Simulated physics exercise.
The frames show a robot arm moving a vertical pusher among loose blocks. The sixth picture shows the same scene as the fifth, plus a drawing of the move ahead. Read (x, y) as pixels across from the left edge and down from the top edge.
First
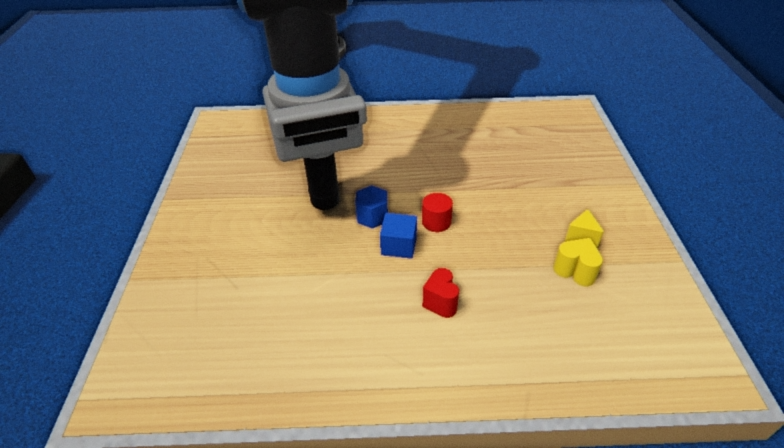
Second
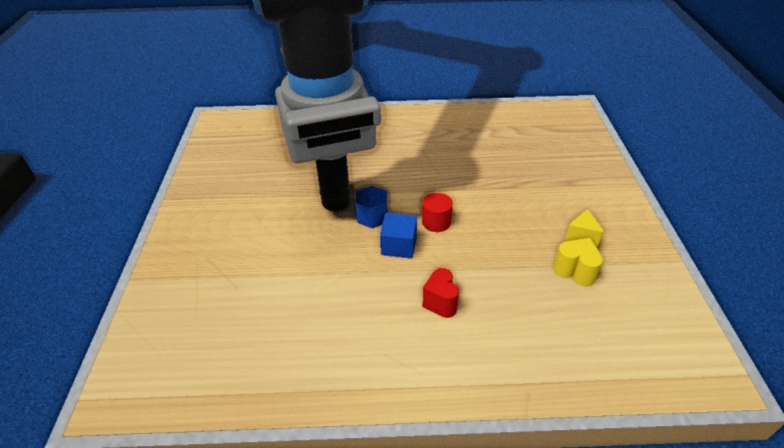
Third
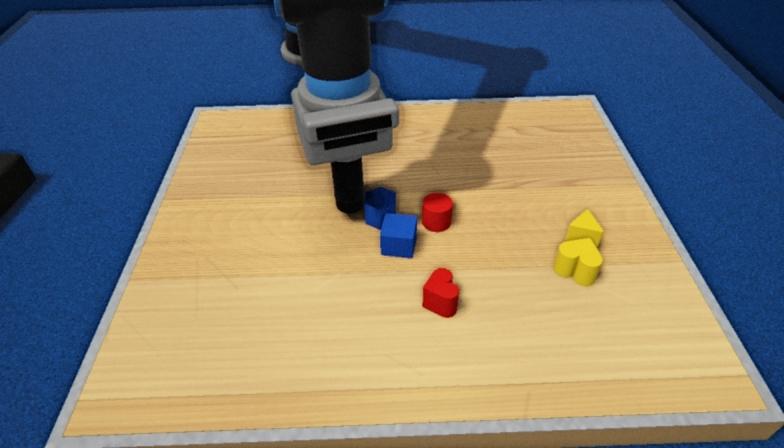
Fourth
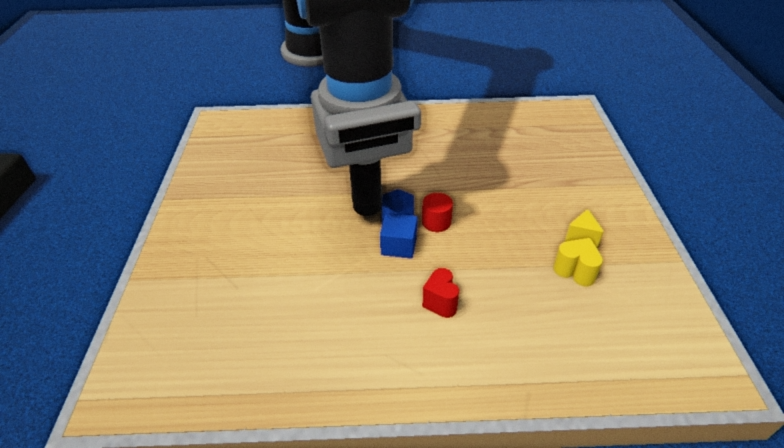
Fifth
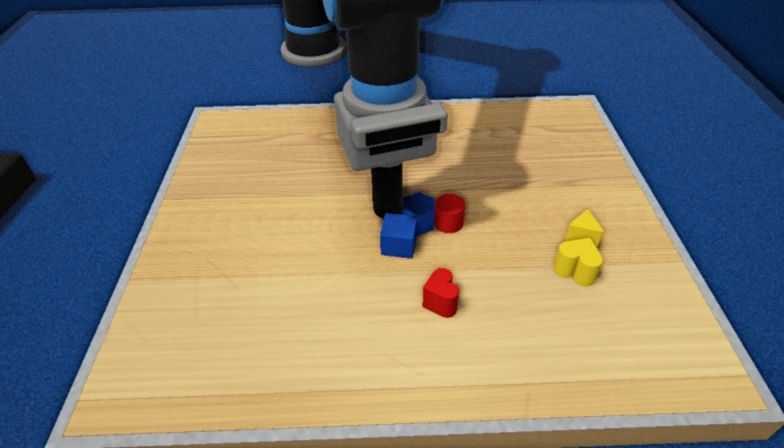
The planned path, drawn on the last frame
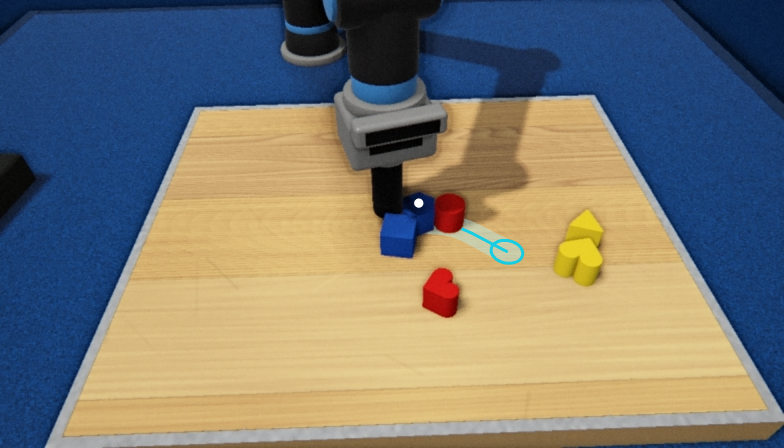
Robot arm moving right across a wooden board, pushing a blue hexagonal block behind a blue cube and against a red cylinder.
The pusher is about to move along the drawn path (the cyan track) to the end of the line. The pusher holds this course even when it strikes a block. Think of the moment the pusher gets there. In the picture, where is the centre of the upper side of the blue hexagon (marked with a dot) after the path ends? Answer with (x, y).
So, by the moment the path ends, you'll find the top centre of the blue hexagon at (538, 220).
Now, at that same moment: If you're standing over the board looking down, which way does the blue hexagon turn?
It spins anti-clockwise.
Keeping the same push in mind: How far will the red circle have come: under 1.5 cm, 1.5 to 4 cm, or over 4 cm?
Travel: Beyond 4 cm.
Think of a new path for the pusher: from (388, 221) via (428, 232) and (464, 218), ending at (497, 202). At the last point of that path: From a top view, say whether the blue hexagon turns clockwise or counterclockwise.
Its rotation is clockwise.
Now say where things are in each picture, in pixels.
In the first picture, pusher tip (325, 201); block tops, blue four-sided block (399, 225); blue hexagon (371, 196); red circle (438, 202).
In the second picture, pusher (336, 203); blocks unchanged.
In the third picture, pusher (351, 205); blue hexagon (380, 198).
In the fourth picture, pusher (368, 207); blue hexagon (398, 200).
In the fifth picture, pusher (388, 210); blue four-sided block (399, 225); blue hexagon (419, 203); red circle (450, 203).
Path on the board, from (388, 221) by way of (430, 223) and (470, 232) to (507, 252); the dot is on the blue hexagon.
What follows on the original path. One third of the way, pusher (430, 213); blue hexagon (462, 207); red circle (494, 206).
Two thirds of the way, pusher (472, 222); blue hexagon (506, 213), turned 10° anticlockwise; red circle (536, 208).
At the end, pusher (509, 241); blue four-sided block in place; blue hexagon (538, 220), turned 40° anticlockwise; red circle (558, 205).
